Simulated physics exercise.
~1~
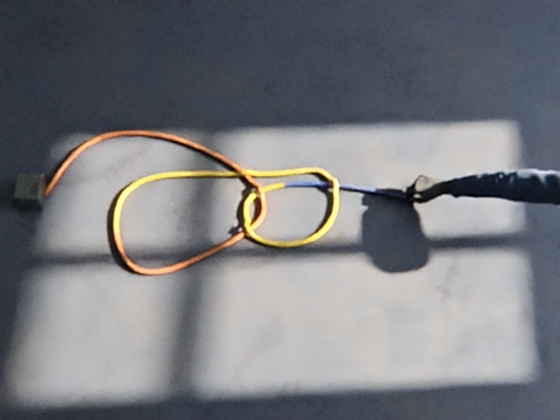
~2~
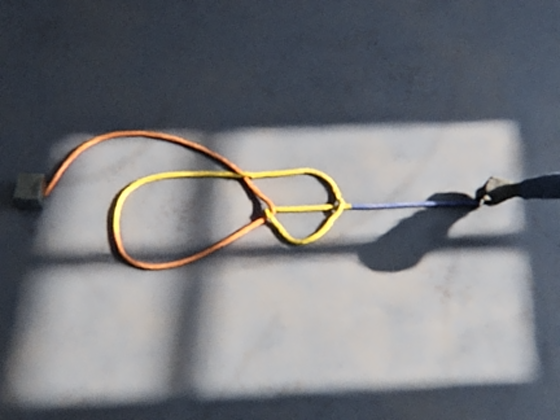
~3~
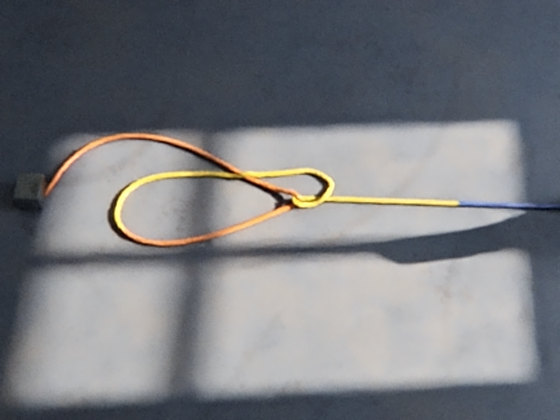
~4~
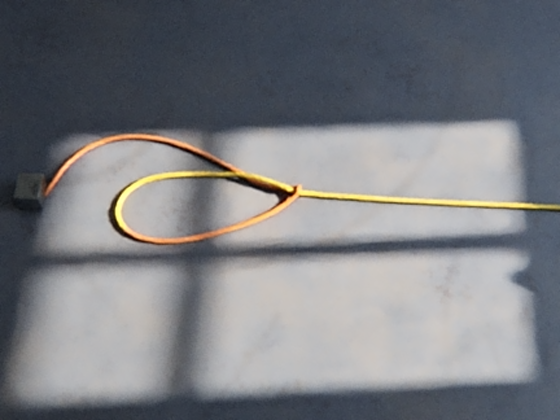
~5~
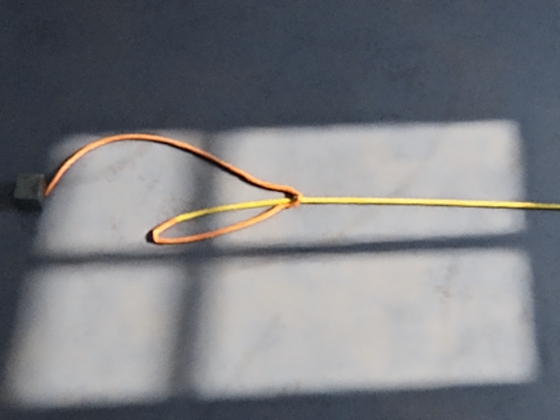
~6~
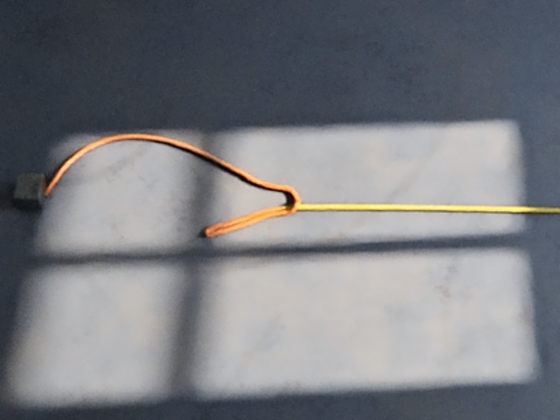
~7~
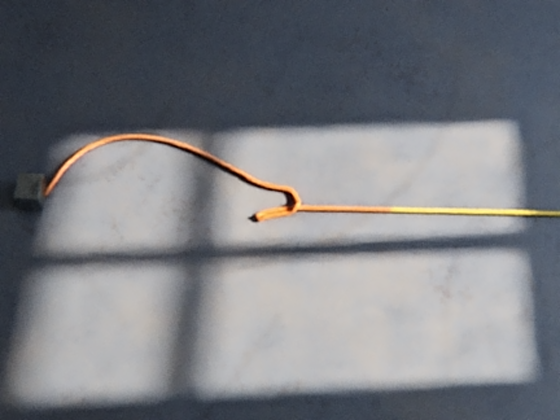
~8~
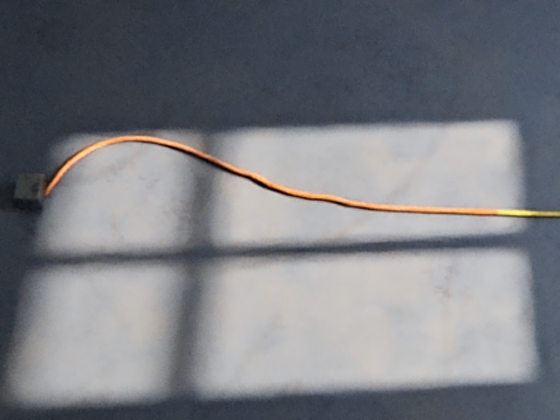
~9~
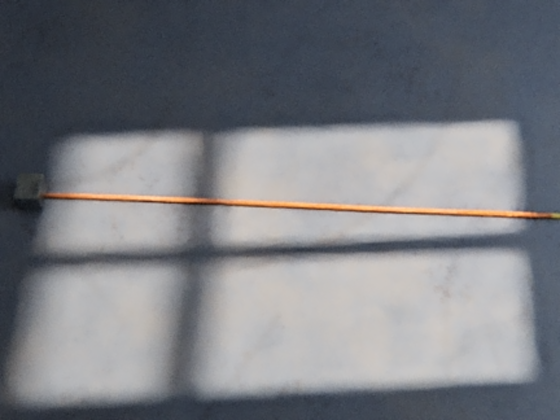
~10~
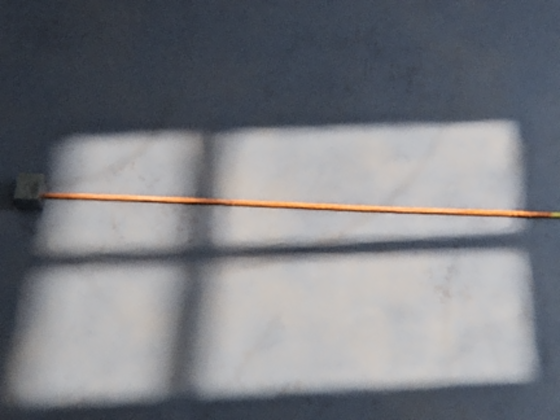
A workshop floor, seen from above by a still camera, is crossed by a bright patch of window light with dark bars of shadow. A rope dyed orange, yellow and blue lies in overlapping loops, its orange left end fixed at a small dark block and its right end held by a dark-sleeved arm. The arm draws the blue end away to the right and out of view, and the smaller loop tightens and closes. The larger loop then narrows, shrinks to a short bent fold and slips open. Finally the remaining orange curve pulls straight, leaving the rope clear, unknotted and still.
